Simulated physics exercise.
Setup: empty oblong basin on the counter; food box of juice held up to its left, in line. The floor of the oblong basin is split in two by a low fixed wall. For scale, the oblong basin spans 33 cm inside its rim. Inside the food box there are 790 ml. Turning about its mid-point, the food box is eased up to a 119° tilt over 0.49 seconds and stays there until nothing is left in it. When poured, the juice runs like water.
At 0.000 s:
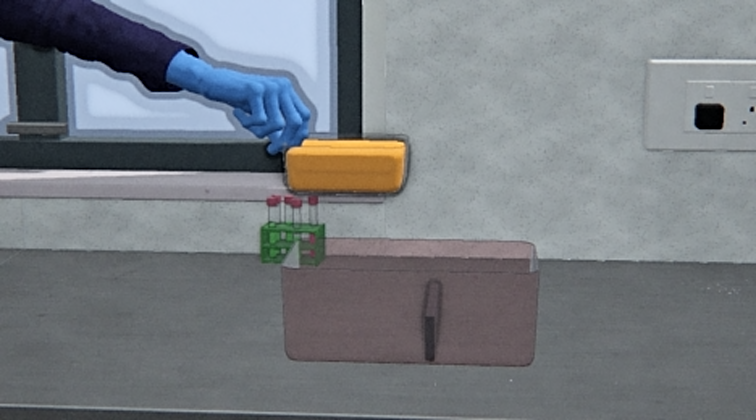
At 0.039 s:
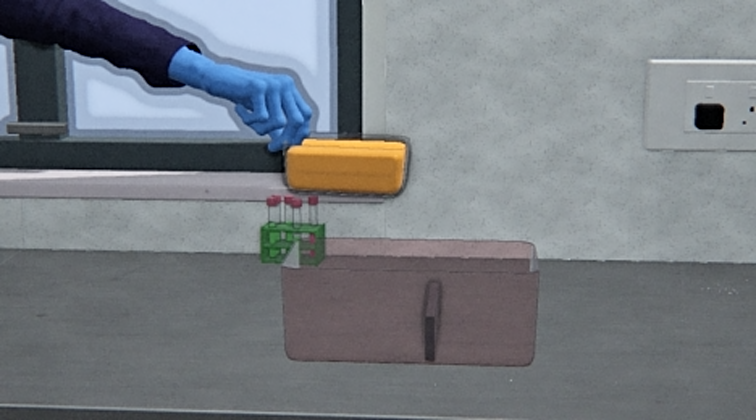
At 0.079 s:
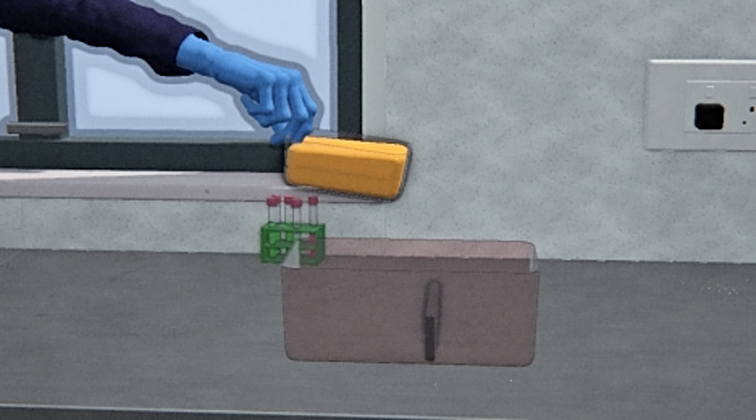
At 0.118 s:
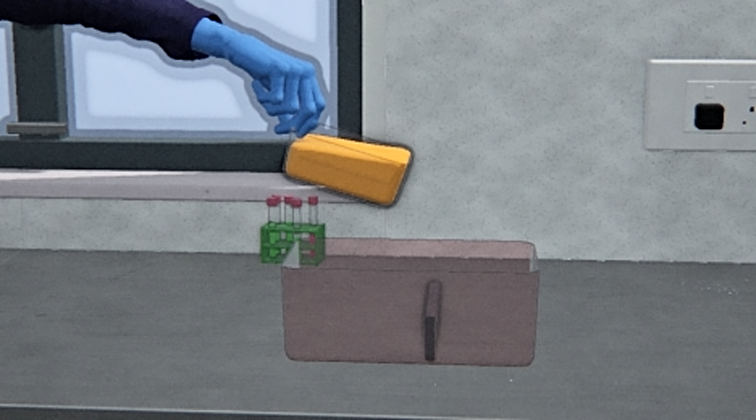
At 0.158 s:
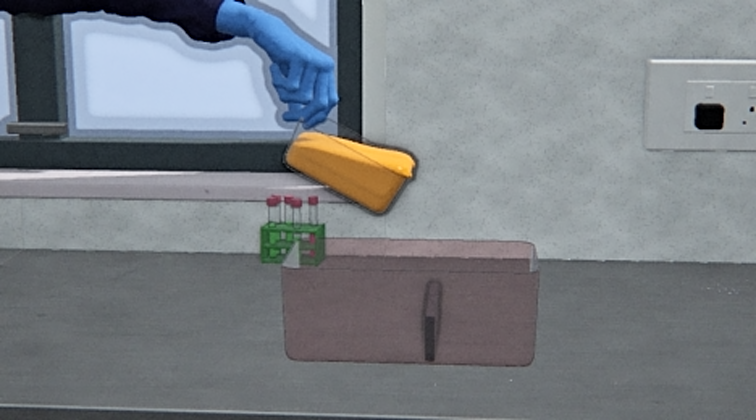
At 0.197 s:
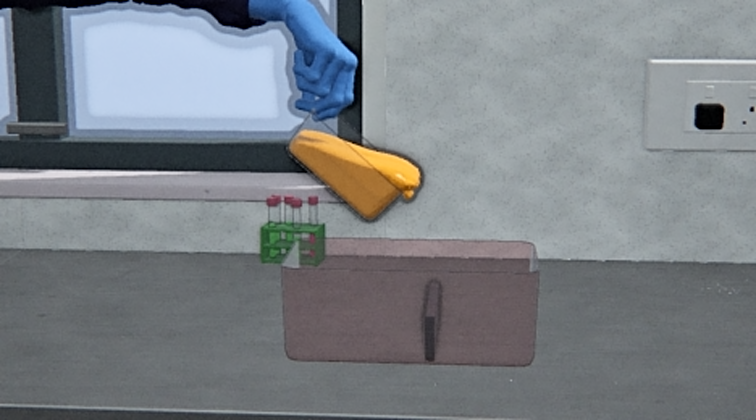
At first, a blue-gloved hand is at a level food box of orange juice, above and left of an empty, pinkish oblong basin on the counter. The box then tilts steadily, right end downward, as the hand moves right and upward, and juice begins bulging over the lowered edge.
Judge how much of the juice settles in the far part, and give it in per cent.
Some 43 per cent settles in the far part.
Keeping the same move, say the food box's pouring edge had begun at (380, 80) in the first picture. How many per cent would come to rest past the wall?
In that case roughly 25 per cent.
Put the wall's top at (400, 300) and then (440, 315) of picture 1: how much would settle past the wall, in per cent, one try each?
75 in a hundred, followed by 40 in a hundred.
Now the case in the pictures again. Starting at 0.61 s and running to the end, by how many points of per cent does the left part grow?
5 %.
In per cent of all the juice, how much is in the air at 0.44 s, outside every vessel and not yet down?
Some 10 per cent.
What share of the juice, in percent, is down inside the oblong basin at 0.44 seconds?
82 %, give or take.
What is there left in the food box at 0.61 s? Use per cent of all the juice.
I'd estimate some 1 per cent.
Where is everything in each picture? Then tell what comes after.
The first picture shows tilt 0°; pouring edge (407, 143); surface from (291, 146) to (405, 148); the oblong basin's rim runs from (289, 253) to (536, 258); the wall's top is at (432, 300).
The second picture shows tilt 2°; pouring edge (407, 145); surface from (291, 146) to (405, 149).
The third picture shows tilt 8°; pouring edge (409, 151); surface from (294, 143) to (407, 152).
The fourth picture shows tilt 16°; pouring edge (410, 160); surface from (295, 140) to (410, 155).
The fifth picture shows tilt 28°; pouring edge (409, 173); surface from (295, 139) to (403, 160); 4 per cent is over the edge.
The sixth picture shows tilt 41°; pouring edge (405, 186); surface from (294, 135) to (392, 165); 11 per cent is over the edge.
By 0.44 s the tilt is 115° and 8 per cent is still to pour, 39 is left of the wall and 44 right of it.
By 0.61 s the tilt is 119° and 1 per cent is still to pour, 48 is left of the wall and 40 right of it.
By 0.79 s the tilt is 119° and 0 per cent is still to pour, 52 is left of the wall and 42 right of it.
By 0.99 s the tilt is 119° and 0 per cent is still to pour, 53 is left of the wall and 43 right of it.
At rest 53 per cent lies left of the wall, 43 right of it and 4 outside.
